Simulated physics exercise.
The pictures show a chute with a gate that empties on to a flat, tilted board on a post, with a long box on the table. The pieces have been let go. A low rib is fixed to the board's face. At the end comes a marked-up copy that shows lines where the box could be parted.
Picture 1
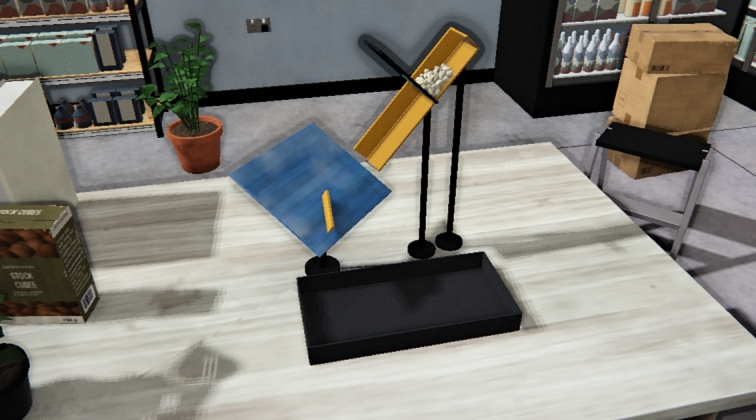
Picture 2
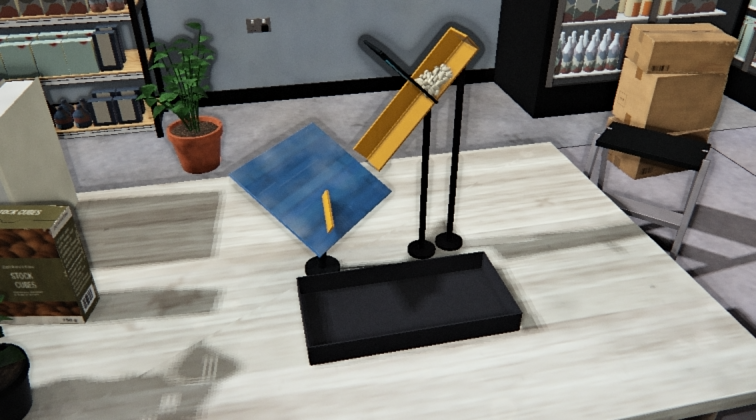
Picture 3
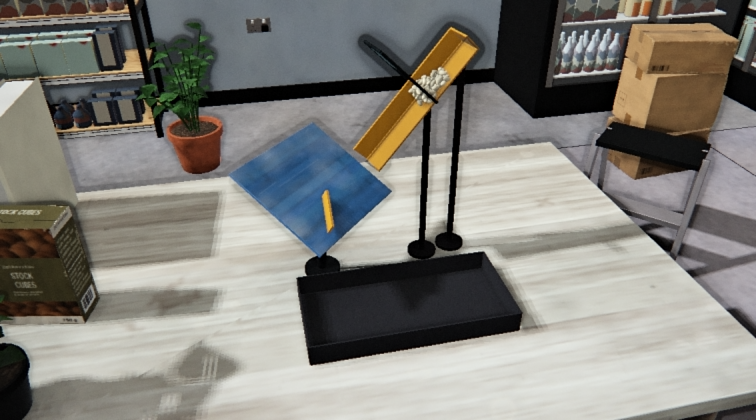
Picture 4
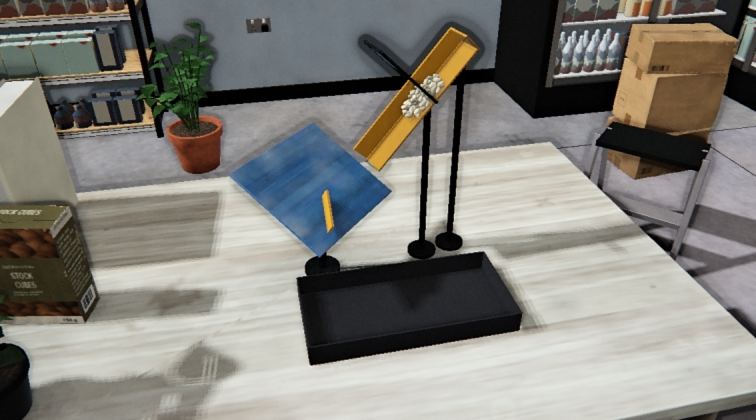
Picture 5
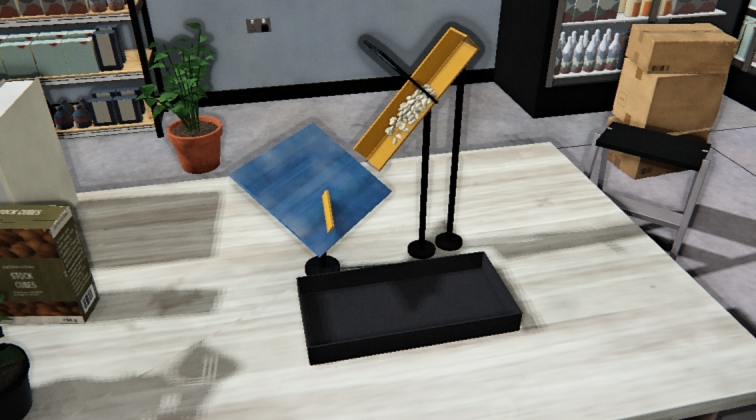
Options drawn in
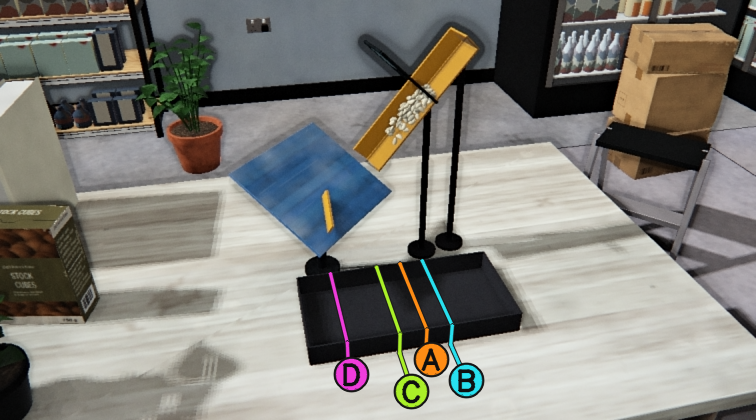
At first, a cluster of small white beans sits high in a sloping yellow chute, above a tilted blue board and an empty black box on the table. The beans then start sliding down the chute, slowly passing the dark gate, and spread into a looser, longer group nearer the lower lip.
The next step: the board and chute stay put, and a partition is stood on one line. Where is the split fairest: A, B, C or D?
It is C.
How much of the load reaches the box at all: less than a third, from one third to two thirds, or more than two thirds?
More than two thirds.
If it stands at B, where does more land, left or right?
Left.
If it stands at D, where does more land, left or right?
Right.
On the marked copy, line A crosses the front rim at (426, 328); line B crosses the front rim at (451, 324); line C crosses the front rim at (399, 333); line D crosses the front rim at (347, 341).
If A is chosen, of what is caught, nearly all on the left of the divider, a stray few on the right.
If B is chosen, of what is caught, all on the left of the divider, none on the right.
If C is chosen, of what is caught, about two thirds on the left of the divider, about a third on the right.
If D is chosen, of what is caught, none on the left of the divider, all on the right.
